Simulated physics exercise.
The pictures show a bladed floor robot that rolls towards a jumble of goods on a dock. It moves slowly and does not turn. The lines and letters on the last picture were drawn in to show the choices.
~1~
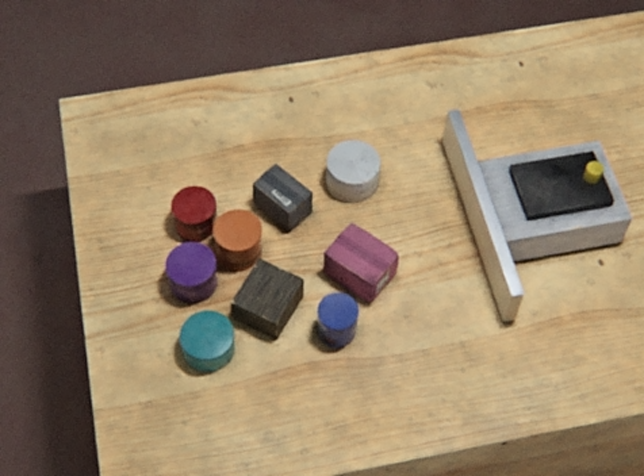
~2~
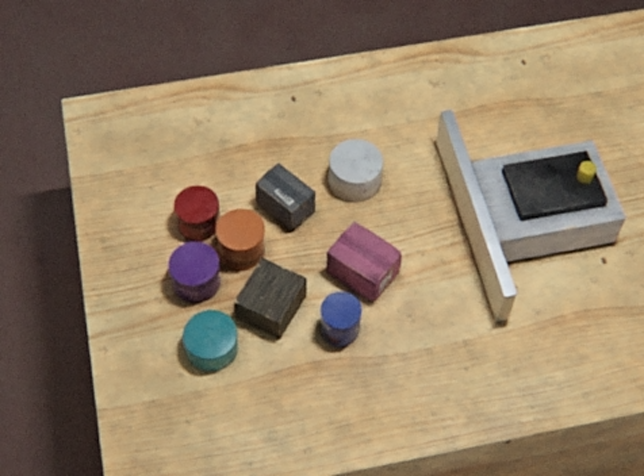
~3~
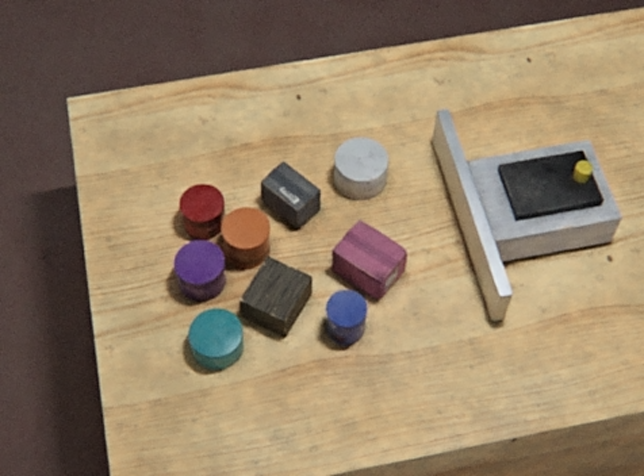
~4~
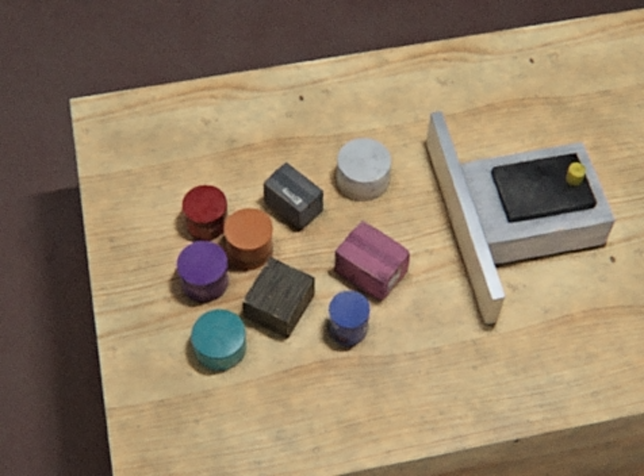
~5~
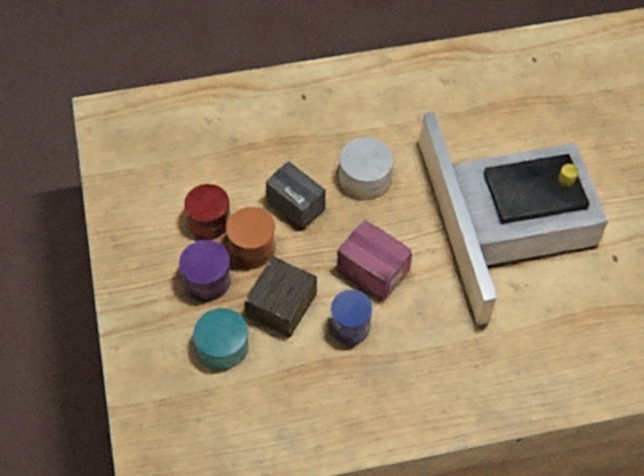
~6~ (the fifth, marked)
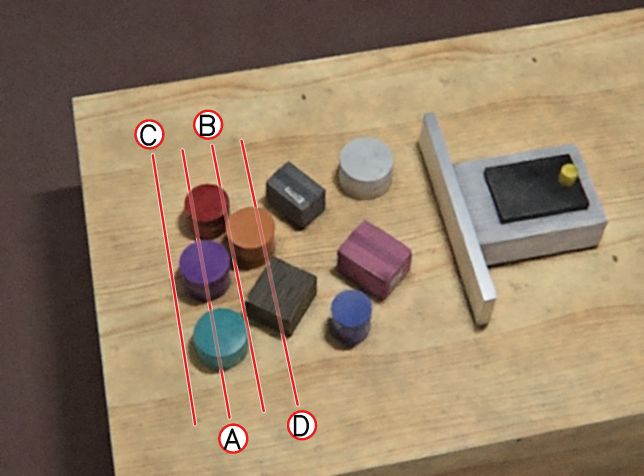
The clip shows a grey bladed machine with a black top panel creeping slightly left across a wooden surface towards a cluster of colourful round and box-shaped items, which stay in place as the view drifts slightly.
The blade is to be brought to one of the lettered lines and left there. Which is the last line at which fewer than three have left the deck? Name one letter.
No third one falls up to C.
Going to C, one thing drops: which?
It is the purple pail.
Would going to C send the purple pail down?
By then, yes.
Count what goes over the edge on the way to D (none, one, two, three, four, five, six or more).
In all, none.
On the marked copy, A at (204, 274); B at (236, 269); C at (172, 280); D at (268, 263).
With C. Early on, robot (429, 206); black crate (275, 298); white canister (306, 181).
Further on, robot (326, 224); purple pail (132, 283); red pail (162, 214).
At the end, robot (248, 238); purple pail over the edge; red pail (87, 218); one fallen.
As for the rest, A is within the limit but short; B is within the limit but short; D is within the limit but short.
